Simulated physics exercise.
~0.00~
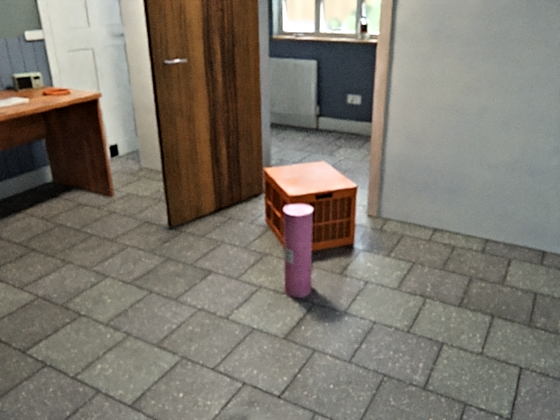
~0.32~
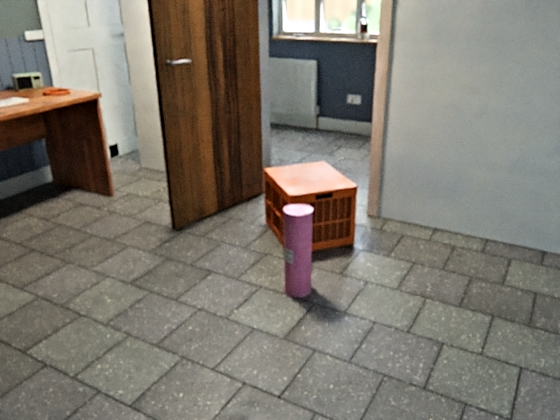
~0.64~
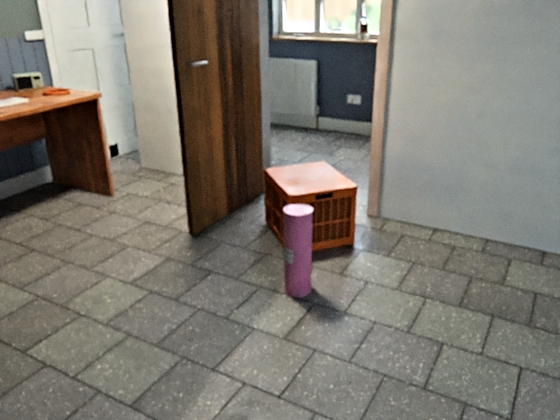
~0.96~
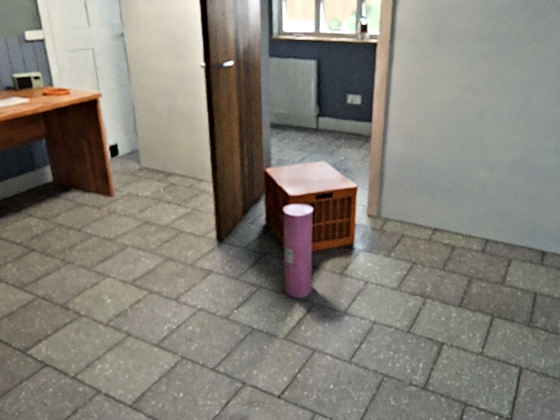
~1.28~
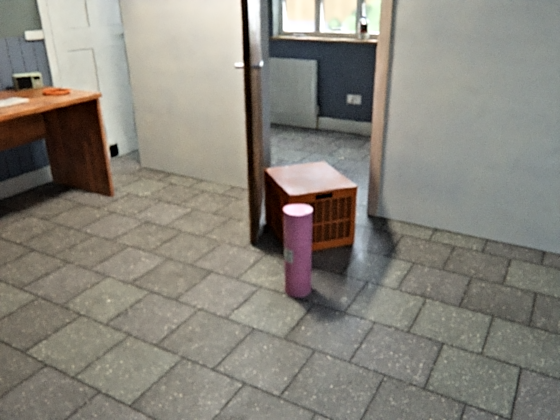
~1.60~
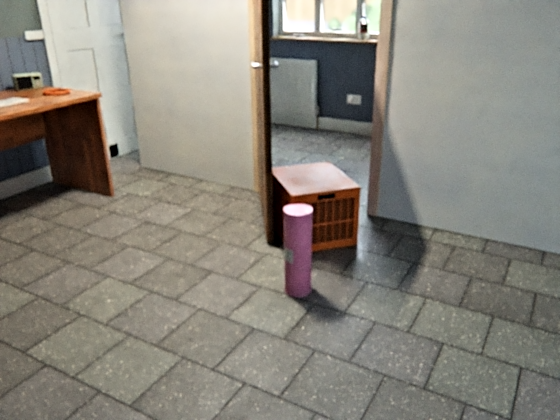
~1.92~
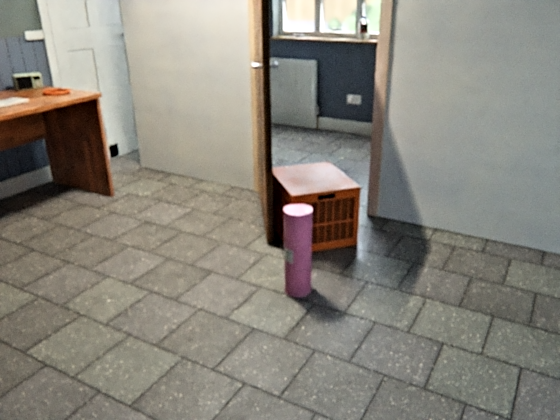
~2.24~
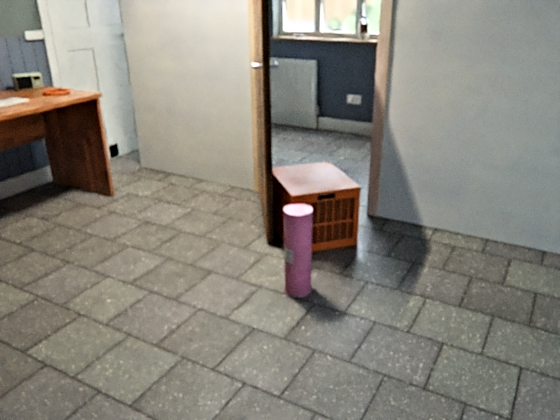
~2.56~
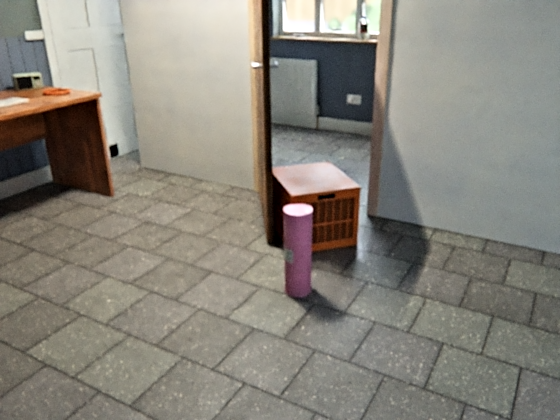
Wooden door swinging partway towards its frame, nudging an orange crate slightly and stopping against it, still open, behind a pink canister.
